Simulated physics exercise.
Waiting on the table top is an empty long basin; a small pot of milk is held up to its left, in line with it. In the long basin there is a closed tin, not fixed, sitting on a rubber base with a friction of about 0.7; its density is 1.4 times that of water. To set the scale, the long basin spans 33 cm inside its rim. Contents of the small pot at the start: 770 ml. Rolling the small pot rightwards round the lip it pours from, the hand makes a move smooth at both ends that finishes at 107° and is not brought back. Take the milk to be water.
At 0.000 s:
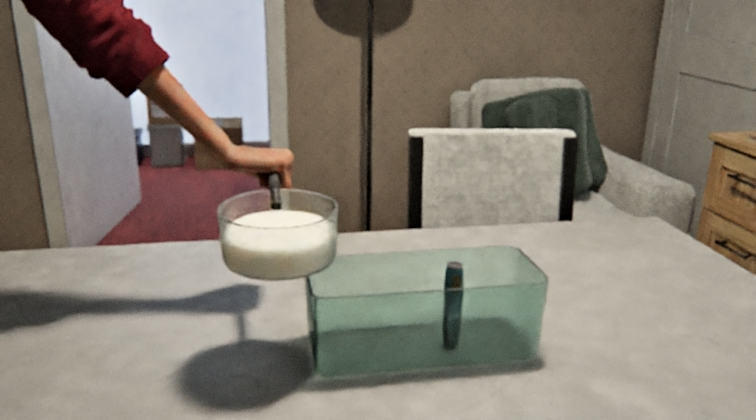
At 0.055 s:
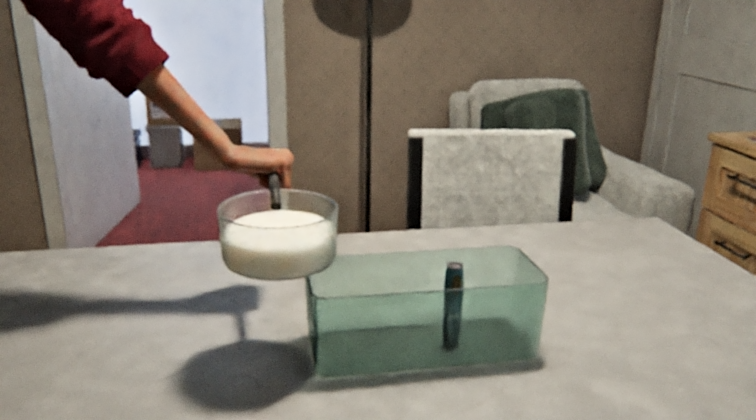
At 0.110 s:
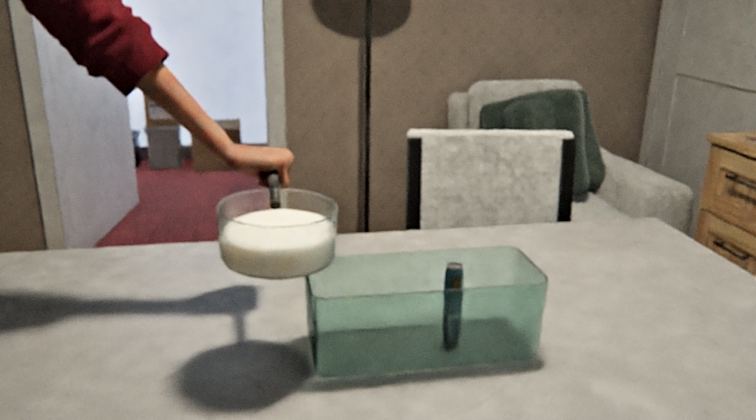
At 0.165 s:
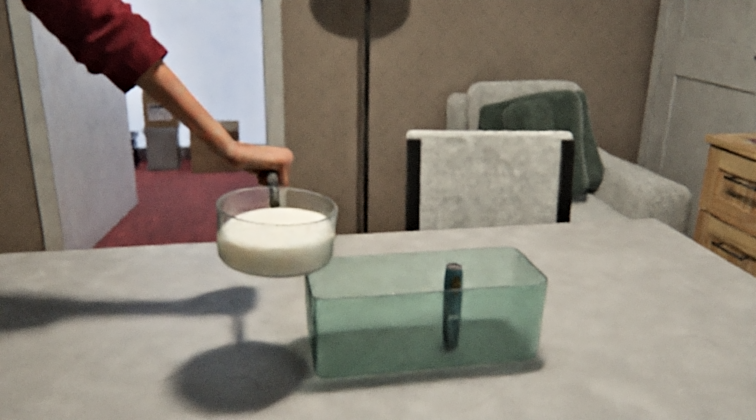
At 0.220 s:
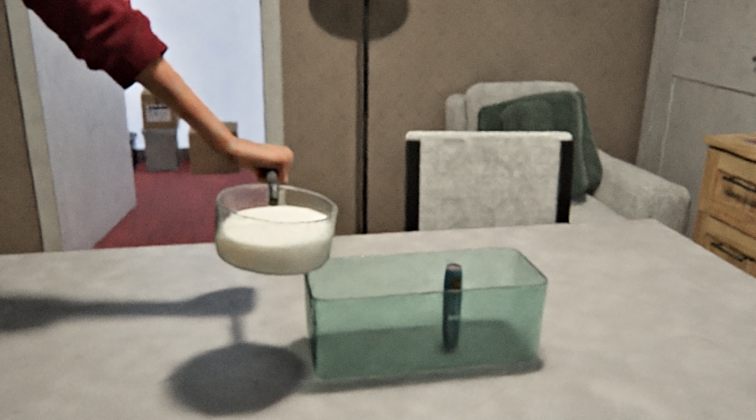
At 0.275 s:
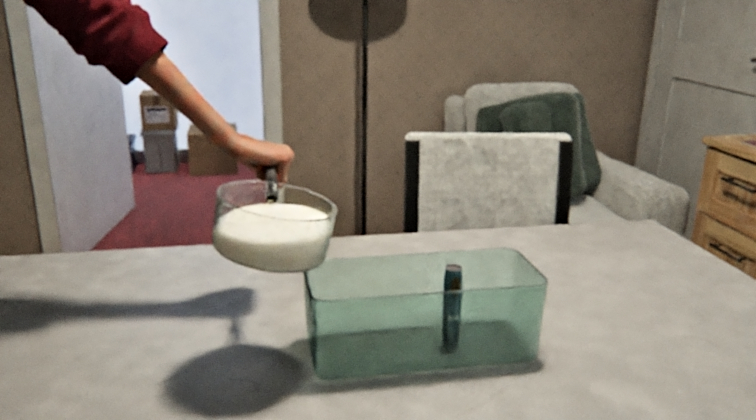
On a grey table top in a room with an armchair, a red-sleeved arm holds a small clear pot of milk beside a long green basin containing a dark tin, keeping it level, then tilting it slightly to the right.
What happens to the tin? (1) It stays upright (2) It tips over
It stays upright (1).
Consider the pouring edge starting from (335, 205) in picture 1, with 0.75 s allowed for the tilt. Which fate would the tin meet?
Then it tips over.
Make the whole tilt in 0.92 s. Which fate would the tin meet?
In that case the tin stays vertical.
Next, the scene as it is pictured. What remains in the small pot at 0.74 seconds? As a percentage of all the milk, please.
Near 68 in a hundred.
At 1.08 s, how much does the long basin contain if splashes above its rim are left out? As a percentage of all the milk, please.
Some 72 percent.
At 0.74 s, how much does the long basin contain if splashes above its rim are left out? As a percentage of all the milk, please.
5 %, more or less.
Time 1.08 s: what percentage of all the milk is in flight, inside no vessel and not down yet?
About 16 % of the total.
After 0.74 s the tilt is 63° and 67 per cent is still to pour; the tin stands where it began.
After 1.08 s the tilt is 98° and 12 per cent is still to pour; the tin stands where it began.
After 1.43 s the tilt is 107° and 0 per cent is still to pour; the tin stands where it began.
After 1.82 s the tilt is 107° and 0 per cent is still to pour; the tin stands where it began.
In the end the tin stands where it began.
